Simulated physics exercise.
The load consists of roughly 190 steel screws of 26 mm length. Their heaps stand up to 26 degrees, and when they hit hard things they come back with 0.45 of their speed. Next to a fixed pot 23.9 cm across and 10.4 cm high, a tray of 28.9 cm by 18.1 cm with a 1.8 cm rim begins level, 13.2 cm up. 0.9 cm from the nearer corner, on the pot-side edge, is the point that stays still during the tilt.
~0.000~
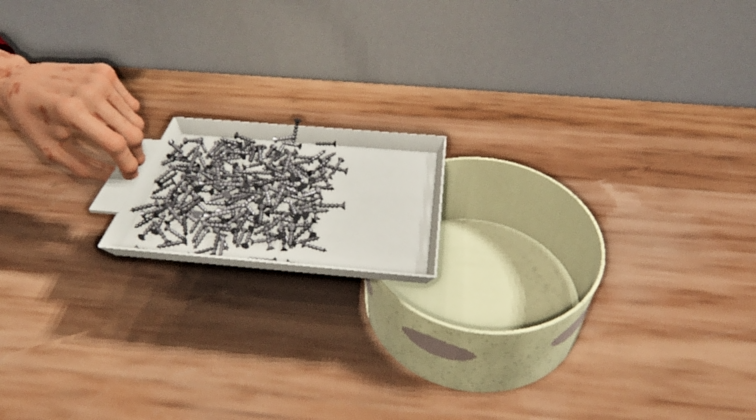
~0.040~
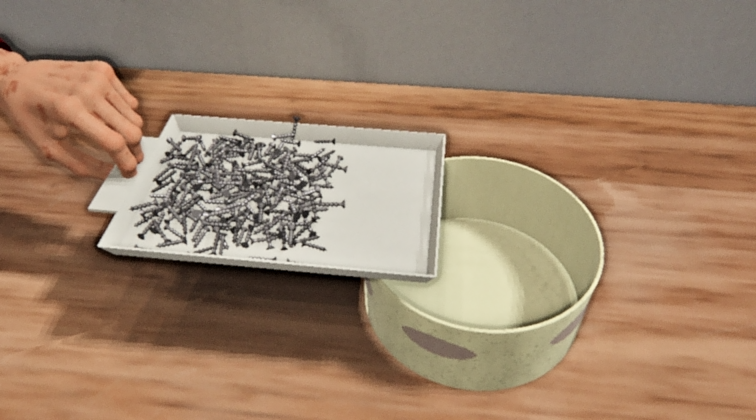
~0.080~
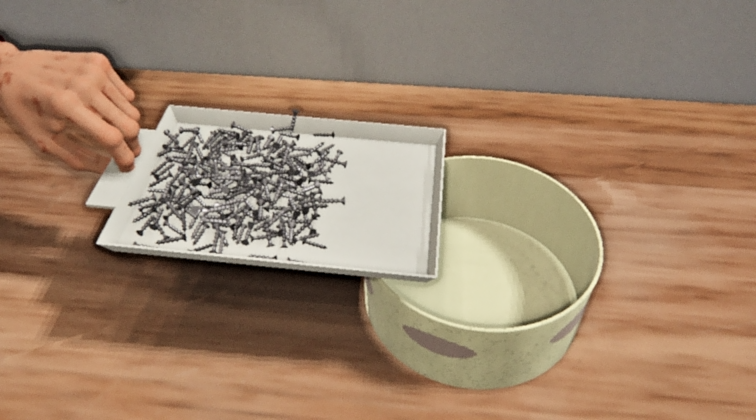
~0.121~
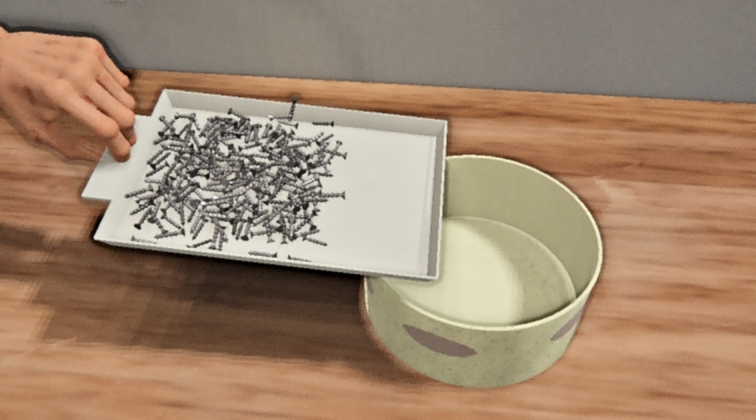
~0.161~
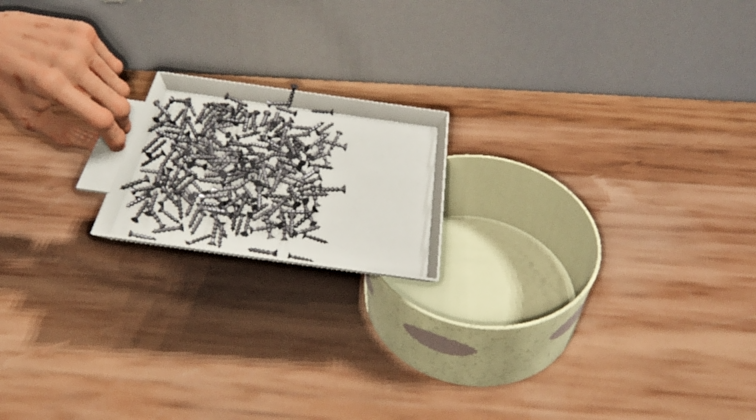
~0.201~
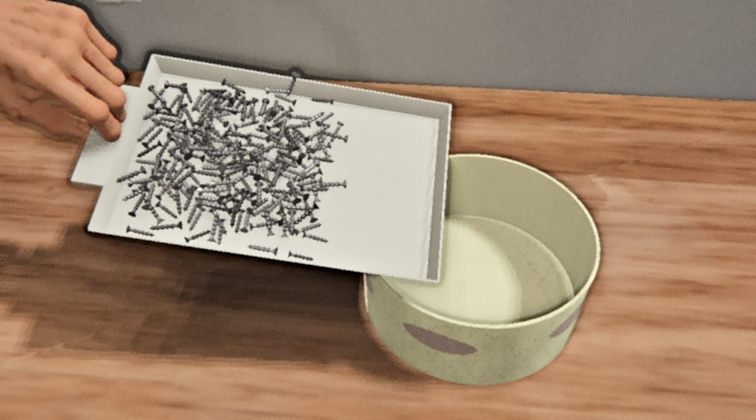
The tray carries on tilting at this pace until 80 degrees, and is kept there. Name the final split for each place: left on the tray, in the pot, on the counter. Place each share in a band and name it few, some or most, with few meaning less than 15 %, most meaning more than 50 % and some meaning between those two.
In the end: Tray few, pot few, counter most.
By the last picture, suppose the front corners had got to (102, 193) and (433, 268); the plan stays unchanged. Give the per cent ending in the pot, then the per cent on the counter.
You'd end with pot at 100 and counter at 0.
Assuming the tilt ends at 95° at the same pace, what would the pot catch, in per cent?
That would be around 5 percent.
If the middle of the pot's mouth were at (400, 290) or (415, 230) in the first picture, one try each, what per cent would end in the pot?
70 and 5 %.
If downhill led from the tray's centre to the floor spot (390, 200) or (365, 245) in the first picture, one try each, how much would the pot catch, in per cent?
I'd put it at about 100 per cent for the first tilt and about 45 per cent for the second.
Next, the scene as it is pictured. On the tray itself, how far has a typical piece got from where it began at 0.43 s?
Displacement on the tray: Roughly 3 cm.
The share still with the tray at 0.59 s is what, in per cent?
About 90% of the load.
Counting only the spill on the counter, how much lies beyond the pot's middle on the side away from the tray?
Share past the middle: Roughly 30 percent.
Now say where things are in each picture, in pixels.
In the first frame, tray tilt 0 degrees, front corners at (110, 241) and (428, 270); middle of the pieces at (243, 185); pot at (482, 234).
In the second frame, tray tilt 1 degrees, front corners at (109, 240) and (428, 269); middle of the pieces at (242, 184).
In the third frame, tray tilt 4 degrees, front corners at (108, 237) and (428, 270), lowest corner right front; middle of the pieces at (241, 178).
In the fourth frame, tray tilt 8 degrees, front corners at (106, 232) and (429, 270), lowest corner right front; middle of the pieces at (240, 170).
In the fifth frame, tray tilt 14 degrees, front corners at (103, 227) and (430, 272), lowest corner right front; middle of the pieces at (238, 160).
In the sixth frame, tray tilt 19 degrees, front corners at (100, 223) and (431, 273), lowest corner right front; middle of the pieces at (236, 152); pot at (479, 230). The tray's pace is about 135 degrees a second.
After 0.43 s, tilt 50 degrees; the tray holds 100 %, the pot 0 %.
Then, at 0.59 s, tilt 71 degrees; the tray holds 90 %, the pot 0 %.
After 0.87 s, tilt 80 degrees; the tray holds 0 %, the pot 5 %.
By 2.0 s all is still; tray 0 %, pot 5 %, counter 95 %.
